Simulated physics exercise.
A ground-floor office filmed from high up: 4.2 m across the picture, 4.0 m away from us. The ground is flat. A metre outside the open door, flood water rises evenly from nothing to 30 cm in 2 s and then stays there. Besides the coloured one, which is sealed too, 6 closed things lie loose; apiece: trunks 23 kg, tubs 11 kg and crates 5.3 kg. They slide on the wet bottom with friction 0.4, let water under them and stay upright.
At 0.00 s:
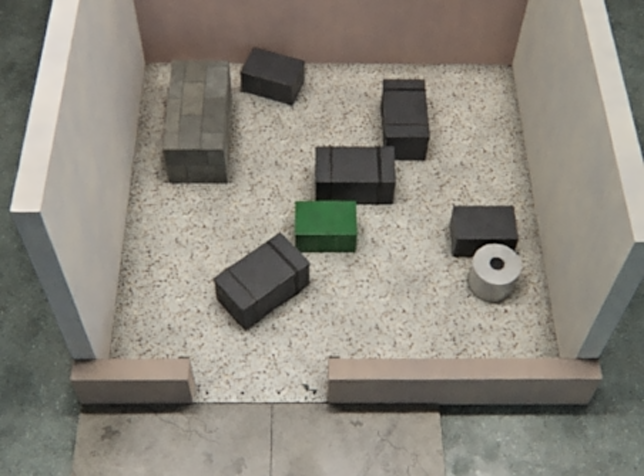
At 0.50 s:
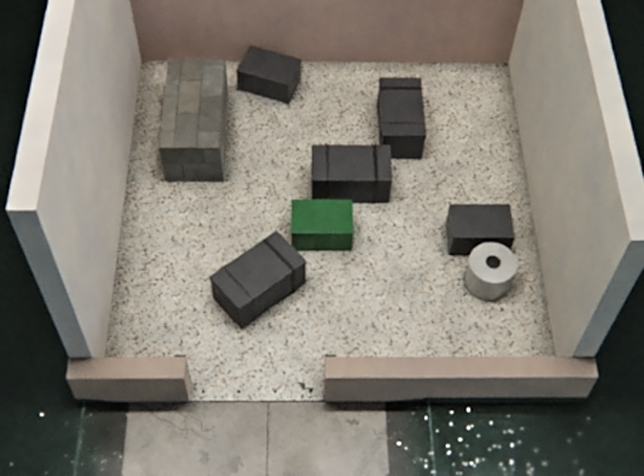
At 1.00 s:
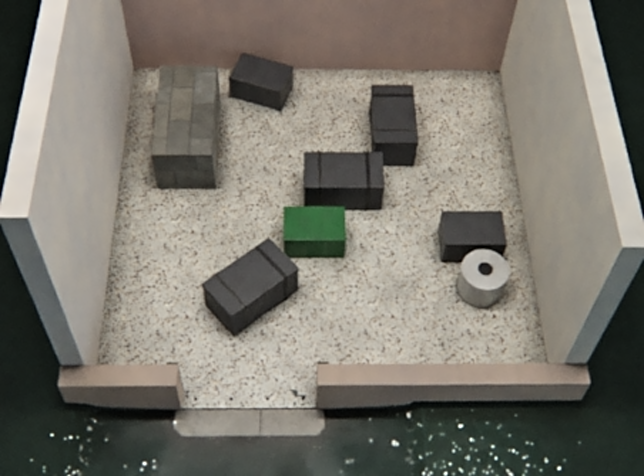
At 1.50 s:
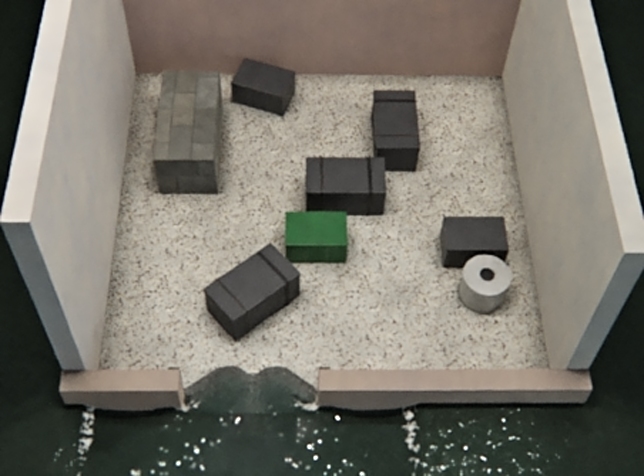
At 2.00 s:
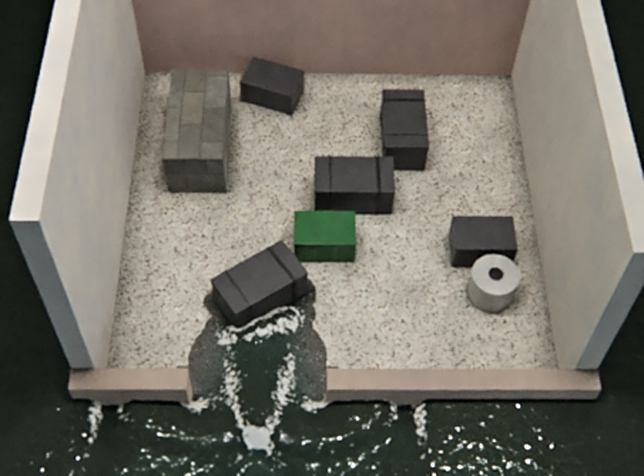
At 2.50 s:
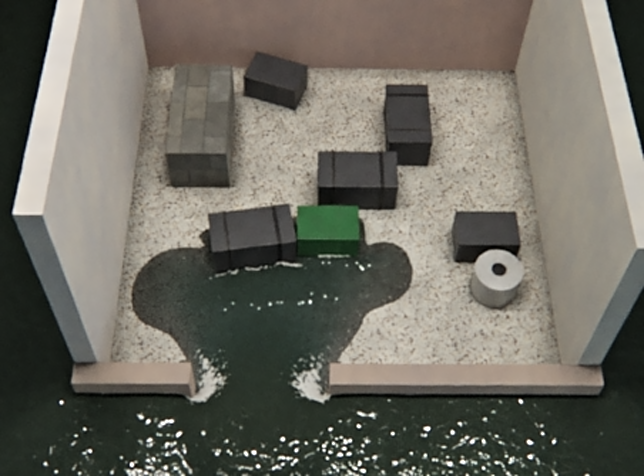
Dark water spreads over the ground outside and pours through a doorway gap in the low front wall of a pale-floored room, seen from high above. Inside are a green crate near the middle, several dark boxes, a grey block-like stack at left and a pale cylinder at right. The camera wavers slightly as the water fans inward and the nearest dark box turns and shifts beside the green crate.
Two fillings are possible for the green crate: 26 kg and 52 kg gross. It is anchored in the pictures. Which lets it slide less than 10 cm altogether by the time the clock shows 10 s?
Verdict: Neither load is enough.
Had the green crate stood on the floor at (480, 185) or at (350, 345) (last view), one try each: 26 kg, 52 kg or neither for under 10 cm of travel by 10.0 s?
In that order: Neither is enough; only the larger holds.
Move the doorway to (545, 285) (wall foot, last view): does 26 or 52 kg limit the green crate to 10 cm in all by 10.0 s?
In that case only the higher weight holds it.
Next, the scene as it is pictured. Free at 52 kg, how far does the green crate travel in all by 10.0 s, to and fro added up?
About 80 cm.
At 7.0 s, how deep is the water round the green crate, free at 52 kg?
Roughly 8 cm.
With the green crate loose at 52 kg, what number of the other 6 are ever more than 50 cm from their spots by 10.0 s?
That makes 6.
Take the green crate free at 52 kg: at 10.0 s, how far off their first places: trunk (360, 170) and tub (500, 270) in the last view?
In that order: 60 cm, 140 cm.
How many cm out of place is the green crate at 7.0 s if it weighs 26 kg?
Roughly 200 cm.
After 3.5 s the green crate would be 55 cm from its start with 26 kg and 23 cm from its start with 52 kg; 8 cm of water round it then.
After 4.5 s the green crate would be 107 cm from its start with 26 kg and 30 cm from its start with 52 kg; 7 cm of water round it then.
After 7.0 s the green crate would be 199 cm from its start with 26 kg and 30 cm from its start with 52 kg; 8 cm of water round it then.
After 10.0 s the green crate would be 162 cm from its start with 26 kg and 69 cm from its start with 52 kg; 17 cm of water round it then.
